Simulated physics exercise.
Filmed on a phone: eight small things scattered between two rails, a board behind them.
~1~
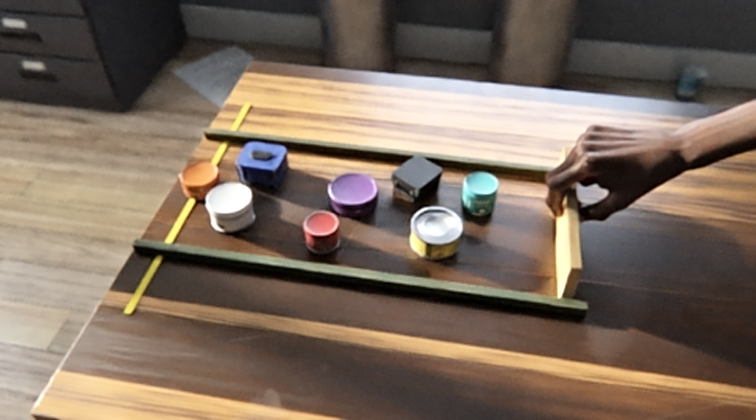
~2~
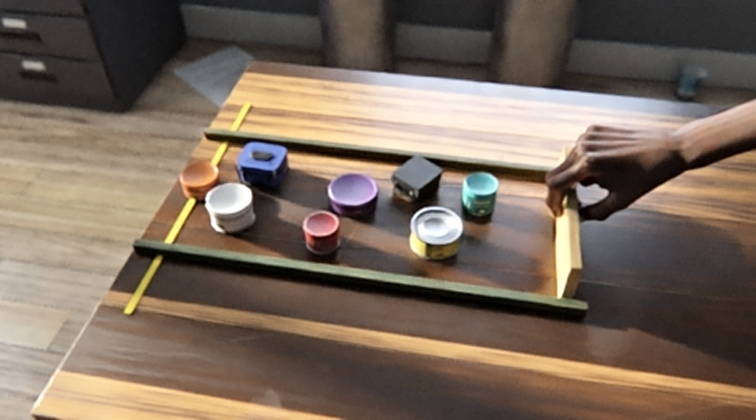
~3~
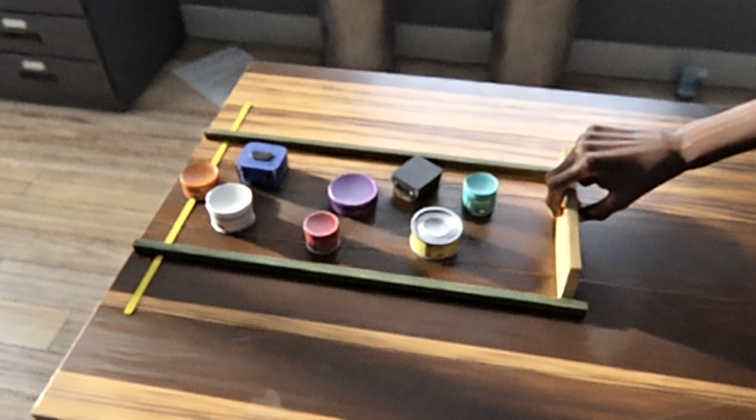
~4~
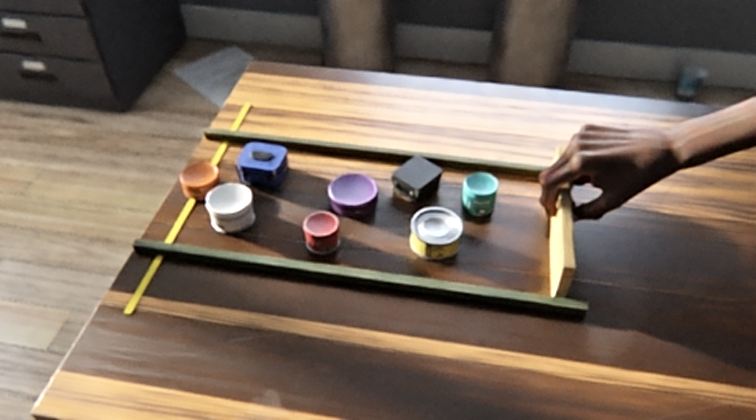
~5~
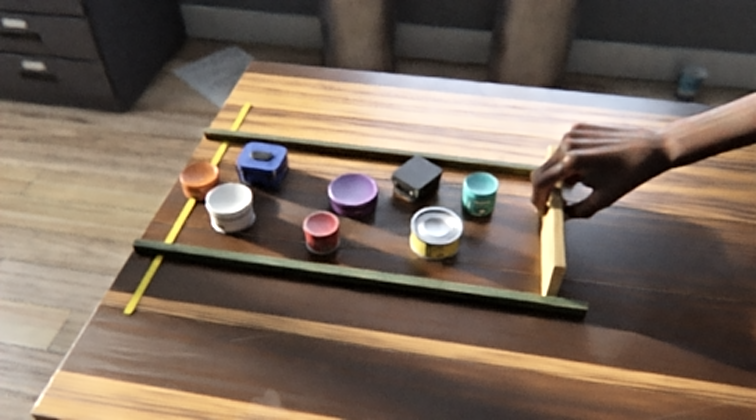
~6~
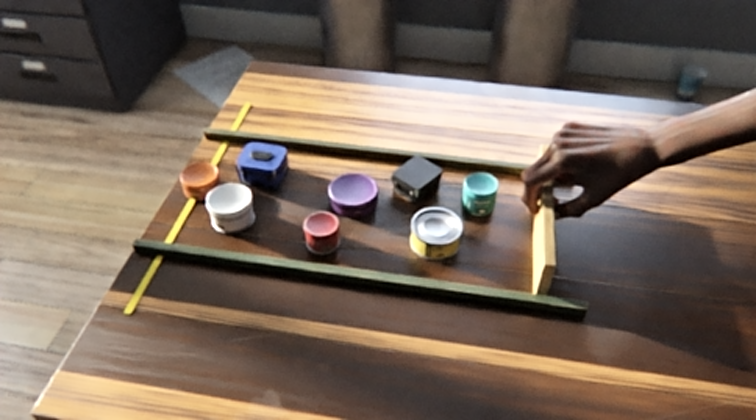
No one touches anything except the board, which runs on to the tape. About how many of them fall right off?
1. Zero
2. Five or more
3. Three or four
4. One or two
Option 3: Three or four.
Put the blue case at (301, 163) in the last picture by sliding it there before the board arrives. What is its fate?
In the end the blue case ends up off.
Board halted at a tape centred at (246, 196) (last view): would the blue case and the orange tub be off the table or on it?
The blue case stays put; the orange tub topples down.
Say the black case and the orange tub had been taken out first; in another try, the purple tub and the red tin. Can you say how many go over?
The number is 2 for the first case and 3 for the second.
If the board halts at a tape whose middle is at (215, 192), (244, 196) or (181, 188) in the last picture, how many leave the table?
Down on the floor: 4, 1 and 8.
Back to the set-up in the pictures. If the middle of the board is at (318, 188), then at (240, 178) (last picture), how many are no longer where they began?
By the first moment it's 6, by the second it's 8.
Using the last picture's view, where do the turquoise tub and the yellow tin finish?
Answer: First (193, 159), after that (164, 198).
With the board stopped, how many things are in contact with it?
My count gives 4.
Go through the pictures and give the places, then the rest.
The first frame shows orange tub (201, 181); white tin (231, 208); blue case (264, 166); board (567, 219); tape (199, 190).
The second frame shows white tin (231, 209); turquoise tub (480, 194).
The third frame shows blue case (264, 166); purple tub (354, 195).
The fourth frame shows orange tub (201, 181); red tin (322, 233).
The fifth frame shows white tin (231, 209); yellow tin (436, 234).
The sixth frame shows orange tub (201, 181); white tin (231, 209); blue case (264, 166); board (544, 216); tape (199, 190).
Soon after, none off yet; orange tub at rest near (201, 181); white tin at rest near (231, 209); blue case at rest near (264, 166).
In the end, the number that fall off is three or four; gone, purple tub, blue case, white tin and orange tub.
